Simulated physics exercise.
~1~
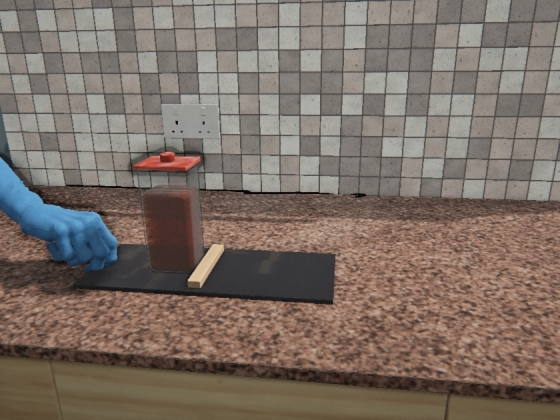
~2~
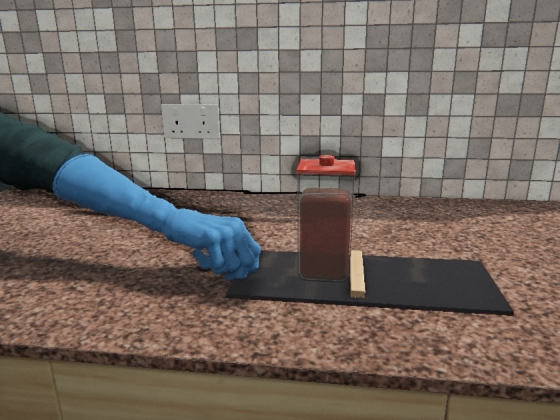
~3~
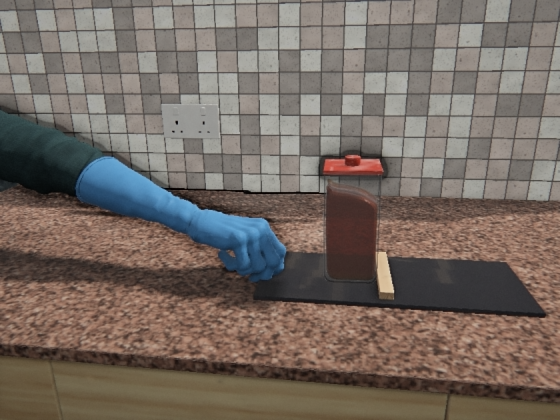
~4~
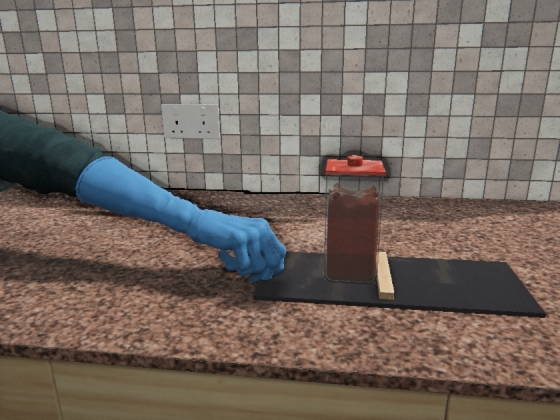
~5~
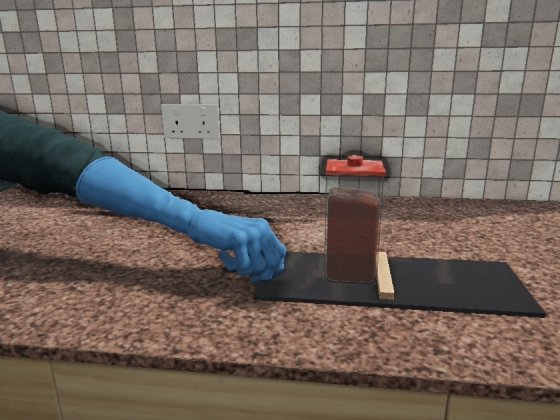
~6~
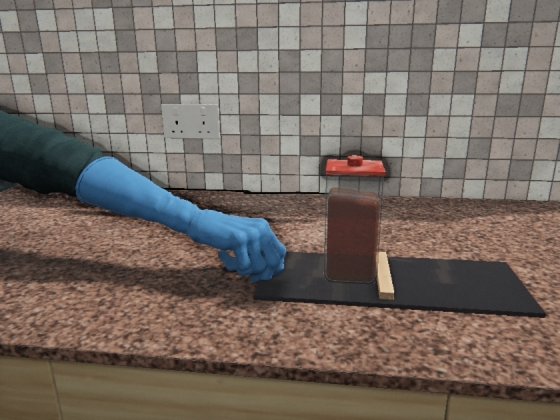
At the start, a blue-gloved hand at the left holds the edge of a dark board on a speckled countertop, with a clear, red-capped flask of reddish-brown tea standing on it beside a pale wooden batten. The hand pushes the board to the right, carrying the flask and batten along. The board then comes to a stop, and the tea surges up toward the right side of the flask. The tea sloshes back and its surface shifts less and less. The flask ends upright beside the batten, still capped, with the hand resting at the board's edge.
